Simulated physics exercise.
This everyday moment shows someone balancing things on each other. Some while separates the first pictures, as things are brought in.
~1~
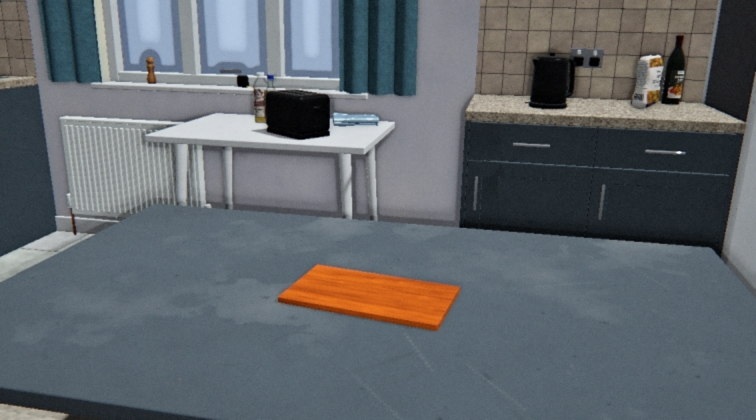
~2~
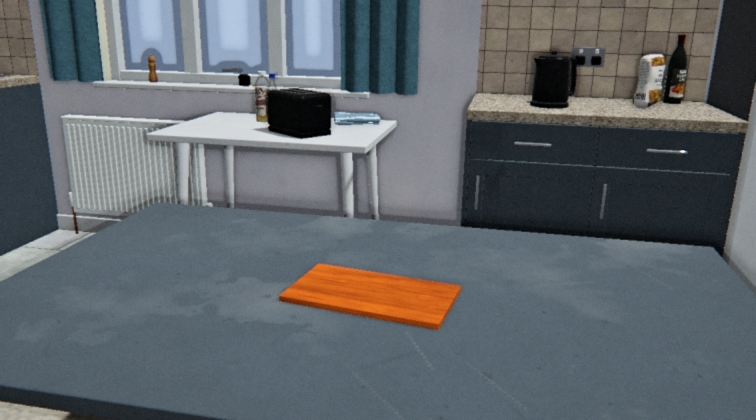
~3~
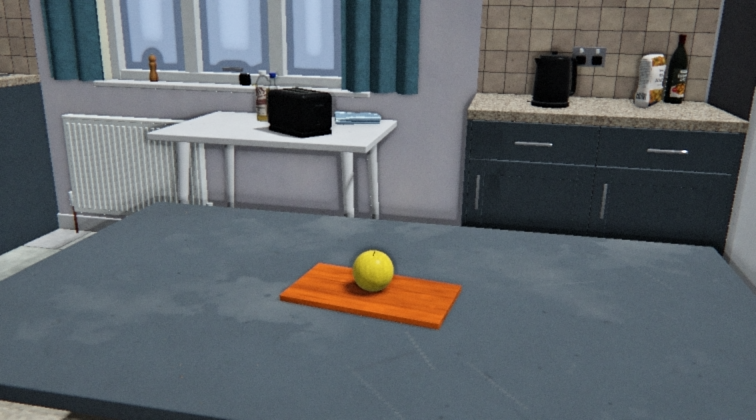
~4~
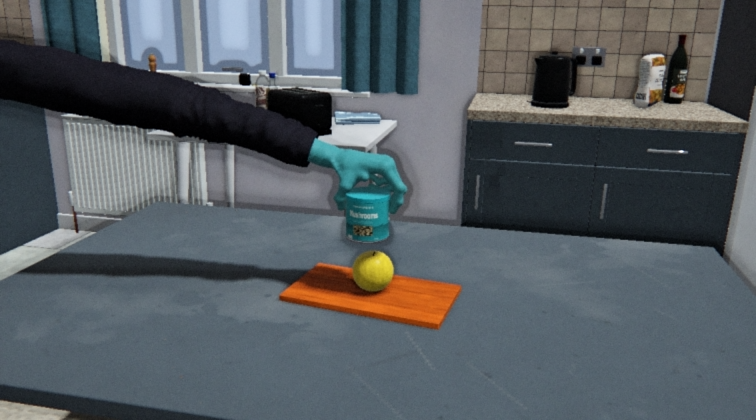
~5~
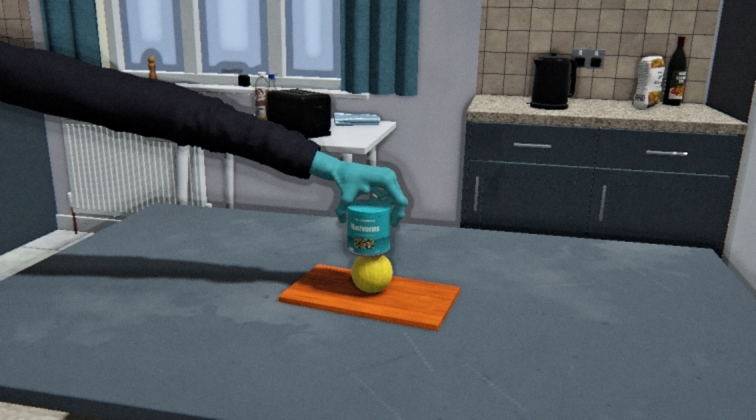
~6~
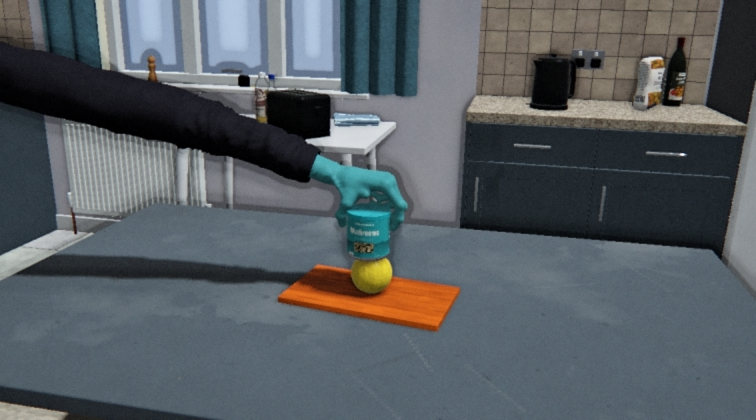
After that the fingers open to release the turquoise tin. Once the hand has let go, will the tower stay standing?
No - the pile is unstable.
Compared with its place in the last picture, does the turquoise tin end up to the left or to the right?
Off leftwards in the picture.
Then, 0.40 s on from there, turquoise tin now fallen.
Then, 0.50 s on from there, things are still on the move.
Then, 0.60 s on from there, as before.
Then, 1.50 s on from there, nothing new.
In the end, fallen, turquoise tin; the other 2 unmoved. At the end, from the last picture's camera, turquoise tin near (303, 257). The pile gives way.
